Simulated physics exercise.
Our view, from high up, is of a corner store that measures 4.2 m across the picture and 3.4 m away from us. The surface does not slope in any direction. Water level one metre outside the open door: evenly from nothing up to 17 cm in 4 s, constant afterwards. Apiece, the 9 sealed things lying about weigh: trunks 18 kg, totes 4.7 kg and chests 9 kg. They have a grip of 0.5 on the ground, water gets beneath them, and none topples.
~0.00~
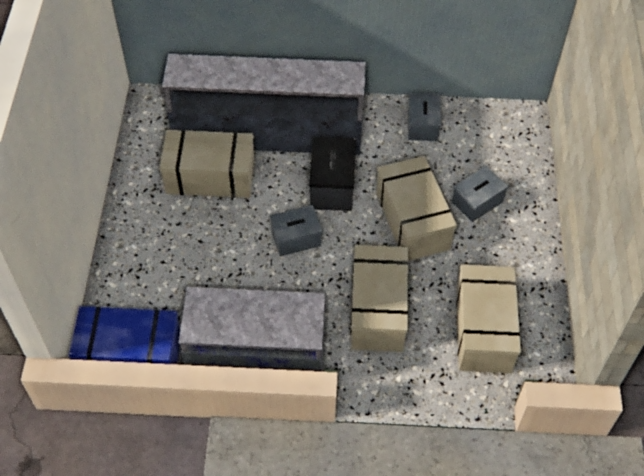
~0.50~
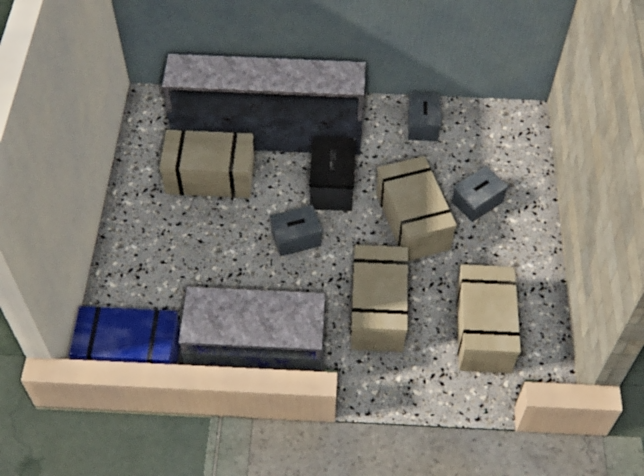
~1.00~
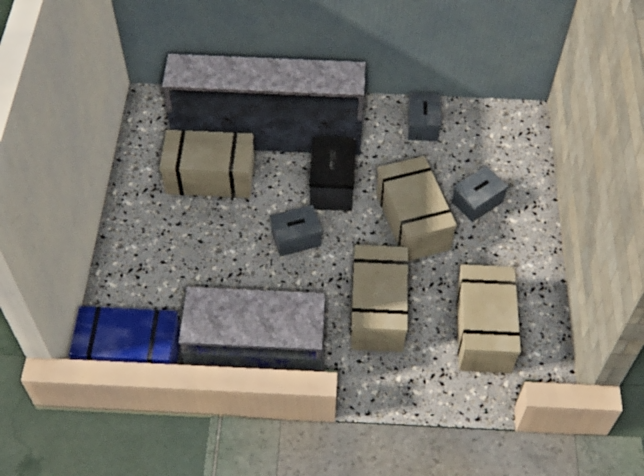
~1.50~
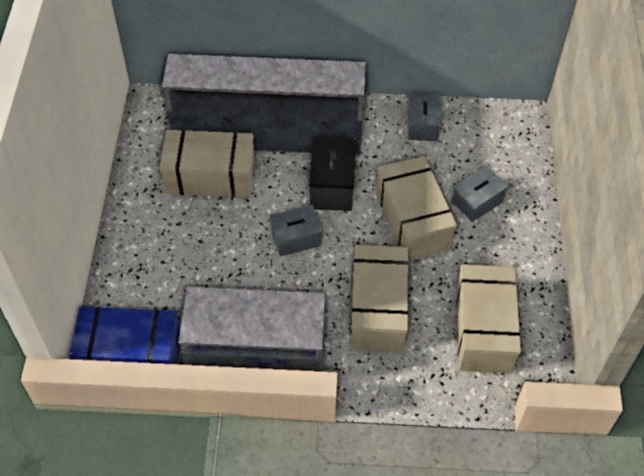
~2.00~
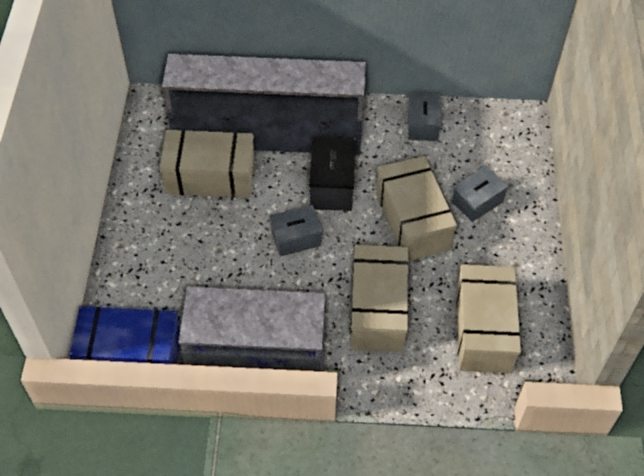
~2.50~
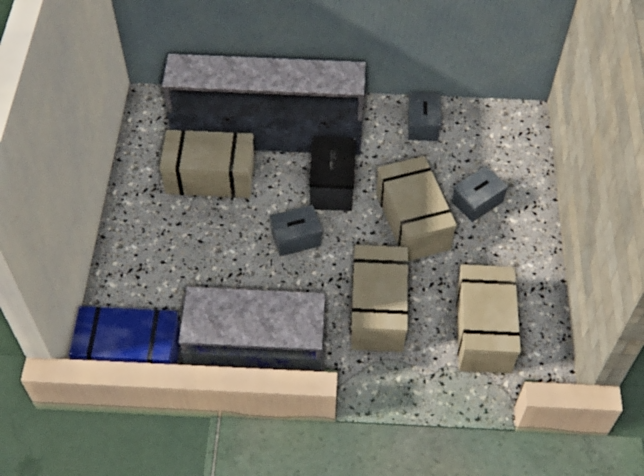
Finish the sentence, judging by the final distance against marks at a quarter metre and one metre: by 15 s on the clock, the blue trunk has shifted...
It has shifted less than a quarter metre.
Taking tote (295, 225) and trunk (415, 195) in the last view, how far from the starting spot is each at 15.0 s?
80 cm and 80 cm respectively.
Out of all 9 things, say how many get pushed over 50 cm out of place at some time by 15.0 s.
The tally stands at 8.
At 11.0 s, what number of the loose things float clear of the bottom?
At that point I count 9.
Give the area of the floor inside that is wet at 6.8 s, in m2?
About 11.0 m2 is covered.
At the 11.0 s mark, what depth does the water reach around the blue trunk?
6 cm, roughly.
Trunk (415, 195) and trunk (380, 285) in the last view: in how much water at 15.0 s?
First roughly 16 cm, second roughly 11 cm.
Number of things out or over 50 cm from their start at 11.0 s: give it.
My count gives 7.
After 3.5 s the blue trunk is near (124, 333), 0.0 m from its start, aground; 0 afloat.
After 6.8 s the blue trunk is near (124, 333), 0.0 m from its start, aground; 5 afloat.
After 11.0 s the blue trunk is near (123, 340), 0.1 m from its start, afloat; 9 afloat.
After 15.0 s the blue trunk is near (133, 333), 0.1 m from its start, afloat; 9 afloat.
